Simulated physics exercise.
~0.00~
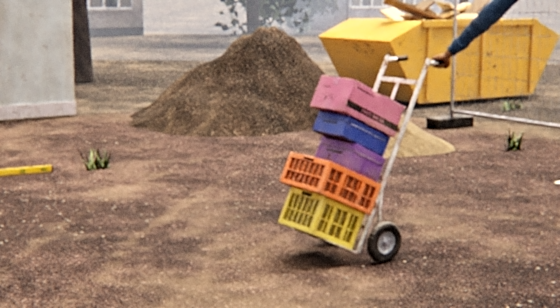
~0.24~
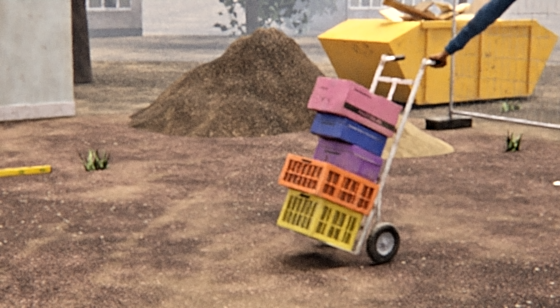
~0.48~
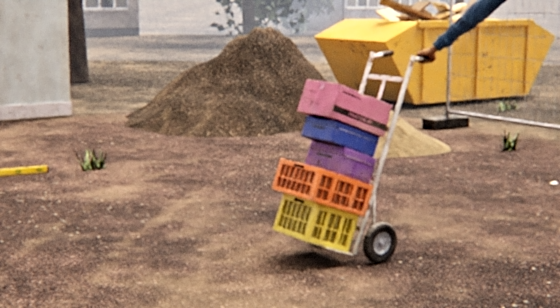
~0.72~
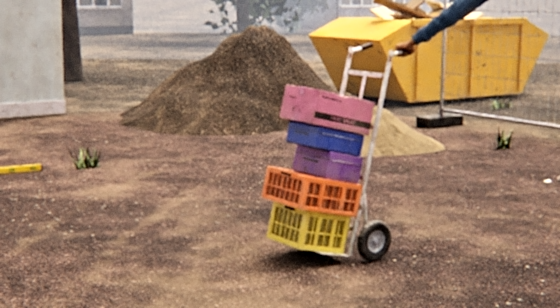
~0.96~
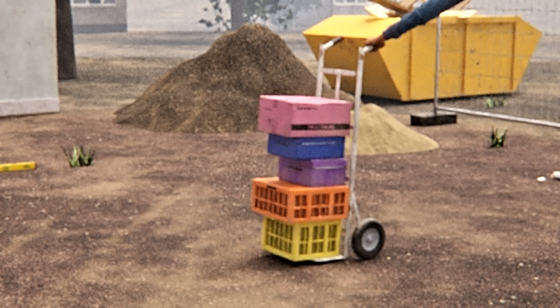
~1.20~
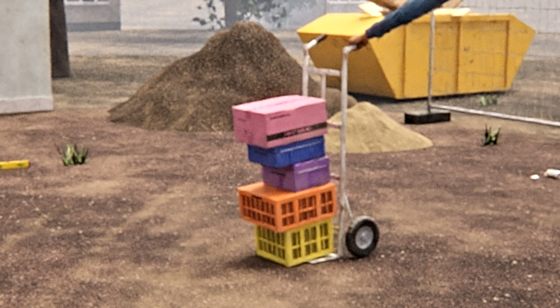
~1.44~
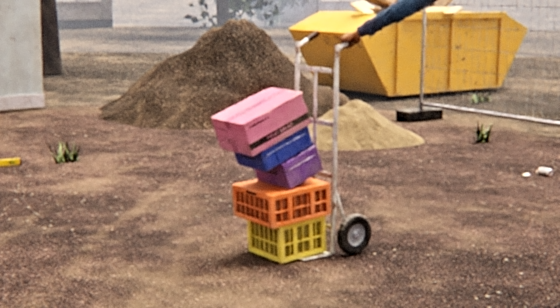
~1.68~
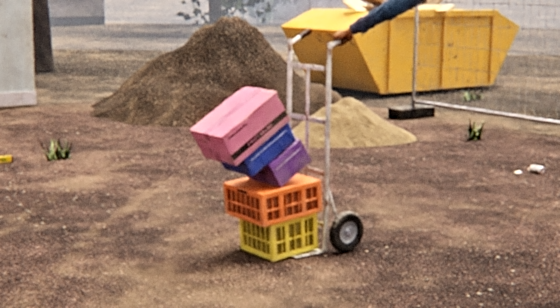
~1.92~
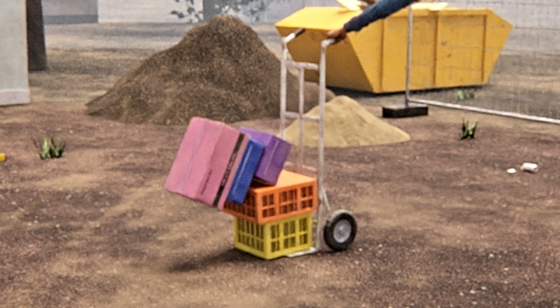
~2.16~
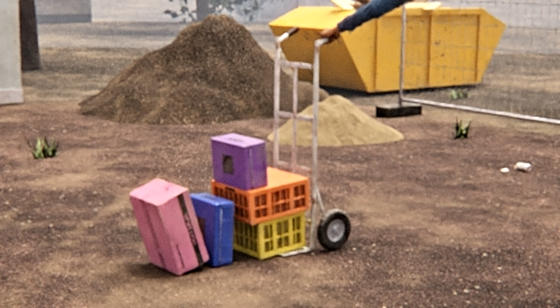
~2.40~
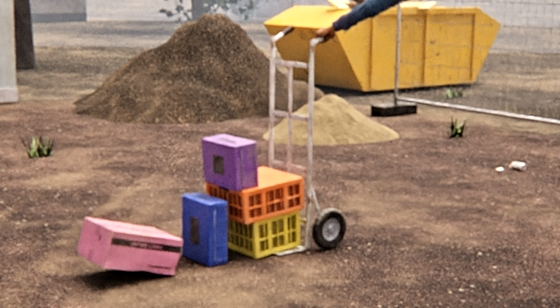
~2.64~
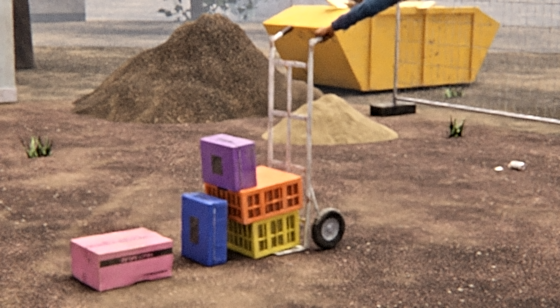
The video shows a hand tipping a two-wheeled hand truck of stacked crates and boxes upright on a dirt yard; the upper three topple left, the pink and blue ones landing on the ground while the purple one ends on its side atop the orange and yellow crates.
